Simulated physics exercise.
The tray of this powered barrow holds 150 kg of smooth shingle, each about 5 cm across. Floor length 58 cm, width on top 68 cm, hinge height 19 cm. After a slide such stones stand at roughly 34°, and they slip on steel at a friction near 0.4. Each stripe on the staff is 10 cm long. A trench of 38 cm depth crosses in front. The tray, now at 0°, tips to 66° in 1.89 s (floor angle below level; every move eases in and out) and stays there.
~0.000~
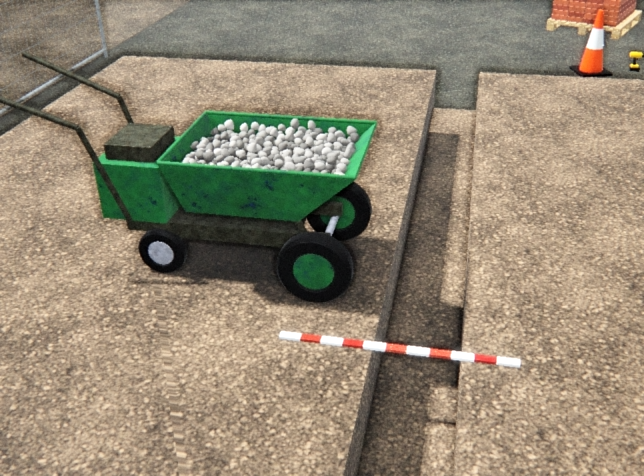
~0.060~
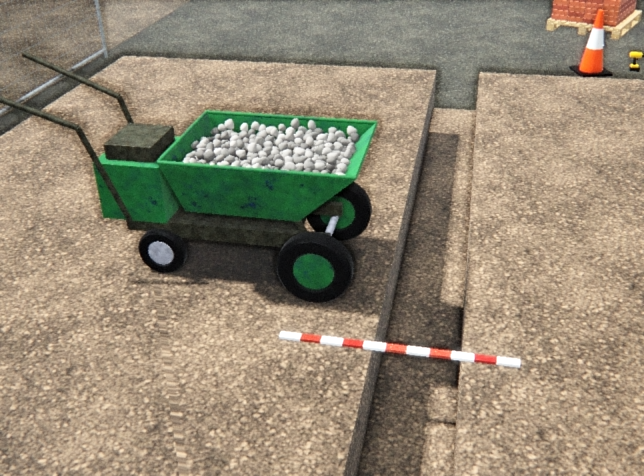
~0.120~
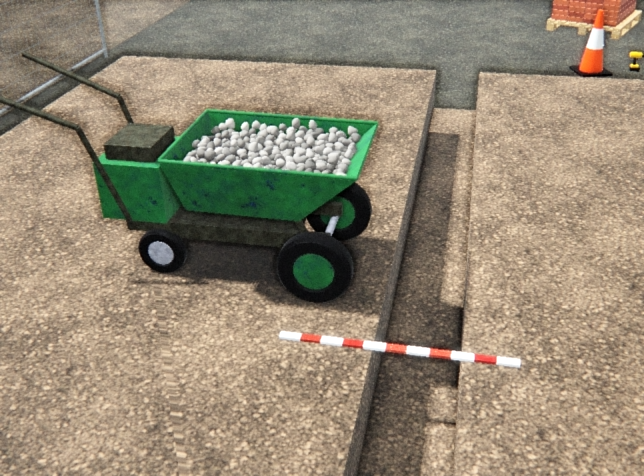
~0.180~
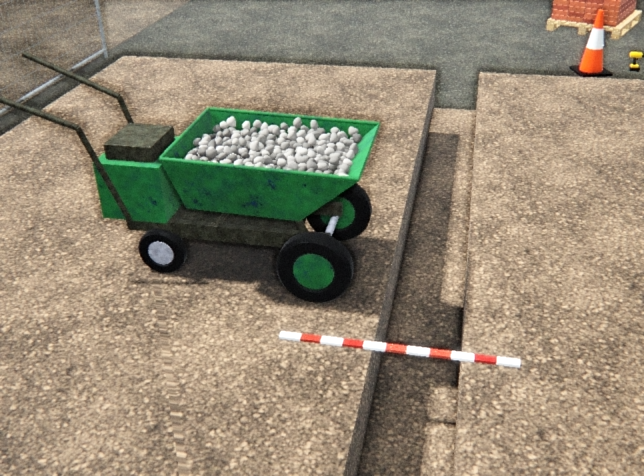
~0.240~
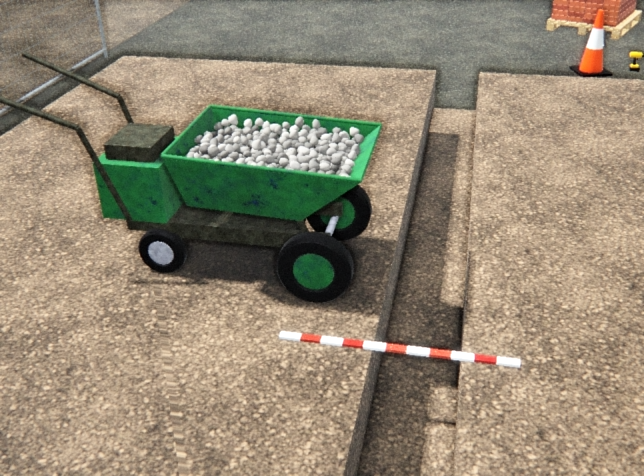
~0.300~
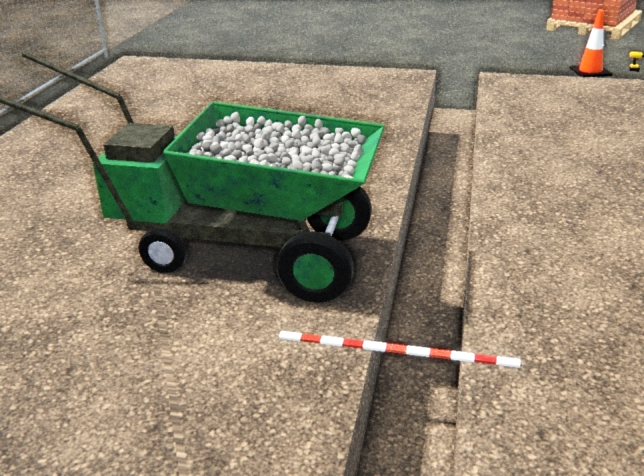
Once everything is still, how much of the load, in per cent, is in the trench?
Close to 46 in a hundred.
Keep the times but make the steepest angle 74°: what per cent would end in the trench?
Then about 50 per cent.
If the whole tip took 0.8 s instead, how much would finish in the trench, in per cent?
Then about 35 per cent.
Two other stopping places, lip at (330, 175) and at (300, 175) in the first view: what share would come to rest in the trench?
Near 80 per cent from the first place, 100 from the second.
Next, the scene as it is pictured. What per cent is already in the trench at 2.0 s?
Some 30 per cent.
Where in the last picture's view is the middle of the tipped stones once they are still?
Near (482, 279).
After 1.4 s the floor is at 56°; 98 % in the tray, 2 % in the trench; the foremost stones are at (452, 232).
After 2.0 s the floor is at 66°; 29 % in the tray, 28 % in the trench, 43 % past the trench; the foremost stones are at (586, 299).
After 2.3 s the floor is at 66°; 7 % in the tray, 38 % in the trench, 55 % past the trench; the foremost stones are past the picture's edge.
After 4.3 s the floor is at 66°; 0 % in the tray, 46 % in the trench, 54 % past the trench; the foremost stones are past the picture's edge.
